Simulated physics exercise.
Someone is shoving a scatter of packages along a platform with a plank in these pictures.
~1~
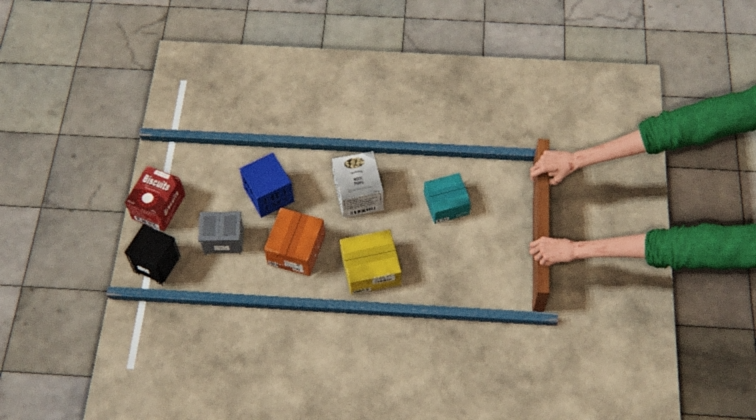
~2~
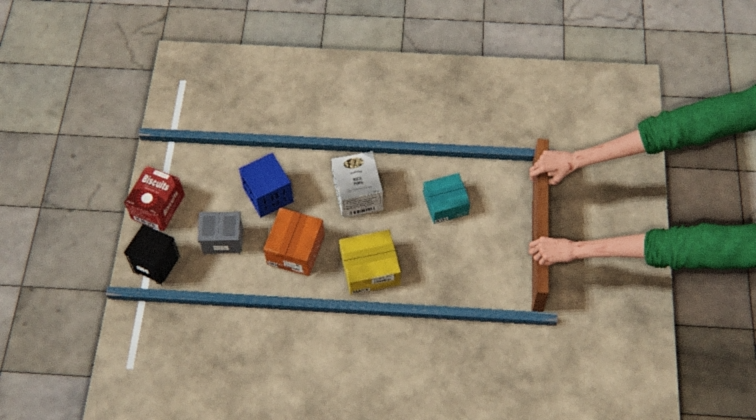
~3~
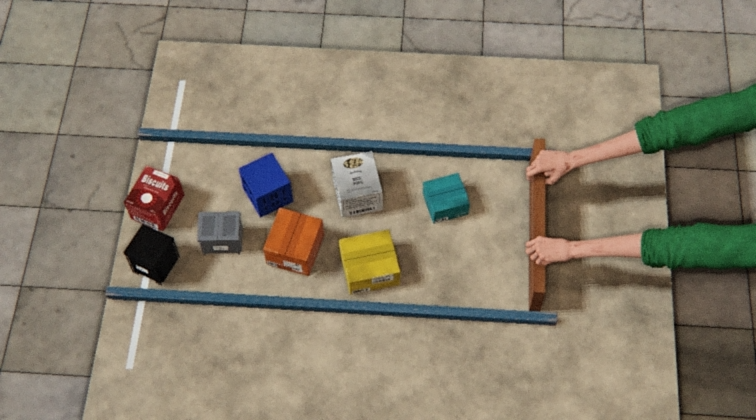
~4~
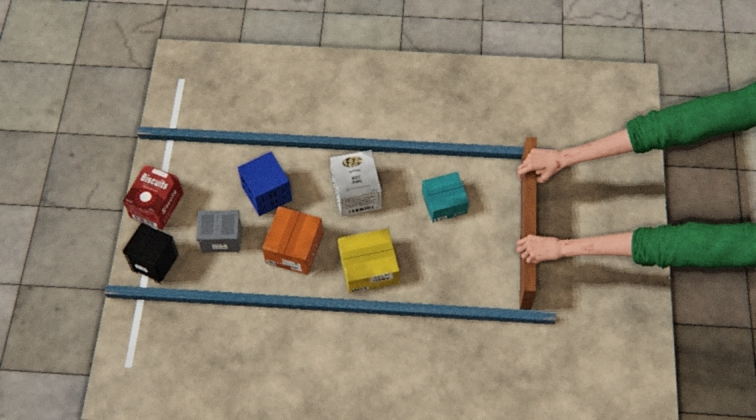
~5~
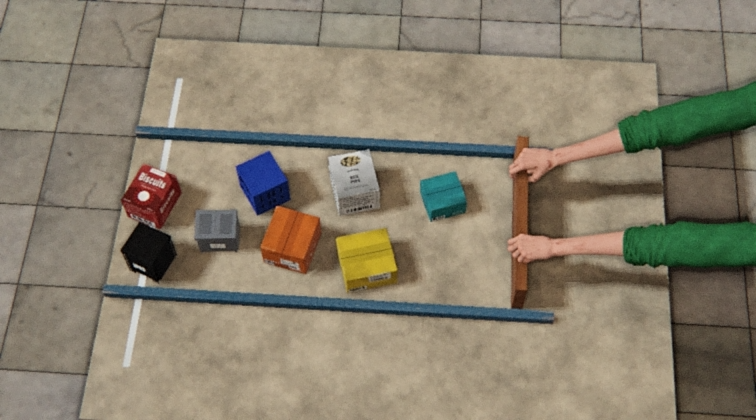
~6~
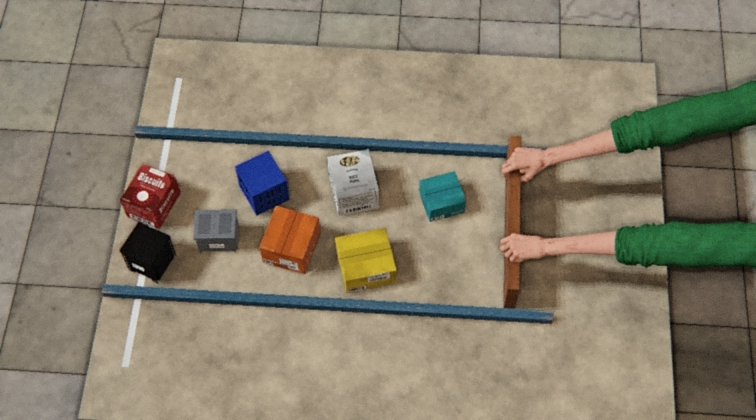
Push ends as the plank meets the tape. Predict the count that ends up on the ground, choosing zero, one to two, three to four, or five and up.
No fewer than five are pushed off.
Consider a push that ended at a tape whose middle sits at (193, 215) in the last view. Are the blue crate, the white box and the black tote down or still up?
The blue crate falls, the white box is kept, the black tote is lost.
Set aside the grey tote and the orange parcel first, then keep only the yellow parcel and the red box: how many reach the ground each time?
I'd say 4 the first time and 4 the second time.
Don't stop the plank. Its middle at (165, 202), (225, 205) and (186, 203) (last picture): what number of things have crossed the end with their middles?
Per position: 6 / 3 / 5.
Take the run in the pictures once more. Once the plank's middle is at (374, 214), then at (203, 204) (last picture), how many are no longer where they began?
At the first point the count is 3, at the second it's 8.
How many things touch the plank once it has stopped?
Tally at the end: 2.
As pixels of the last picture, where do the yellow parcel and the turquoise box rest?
(120, 240) and (140, 175), roughly.
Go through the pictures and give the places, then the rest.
The first picture shows red box (156, 199); black tote (154, 255); grey tote (222, 234); plank (541, 225); tape (159, 215).
The second picture shows black tote (153, 255); white box (357, 185).
The third picture shows grey tote (221, 233); plank (537, 224).
The fourth picture shows red box (154, 197); turquoise box (445, 197).
The fifth picture shows black tote (150, 253); blue crate (263, 183).
The sixth picture shows red box (151, 196); black tote (149, 253); grey tote (217, 231); plank (512, 222); tape (154, 213).
Soon after, none off yet; red box at rest near (151, 196); black tote at rest near (149, 253); grey tote at rest near (217, 231).
Then, none off yet; red box moved a little near (130, 191); black tote moving near (146, 255); grey tote moved about its own width near (155, 224).
At rest, the number that fall off is five or more; fallen, white box, orange parcel, blue crate, grey tote, black tote and red box.
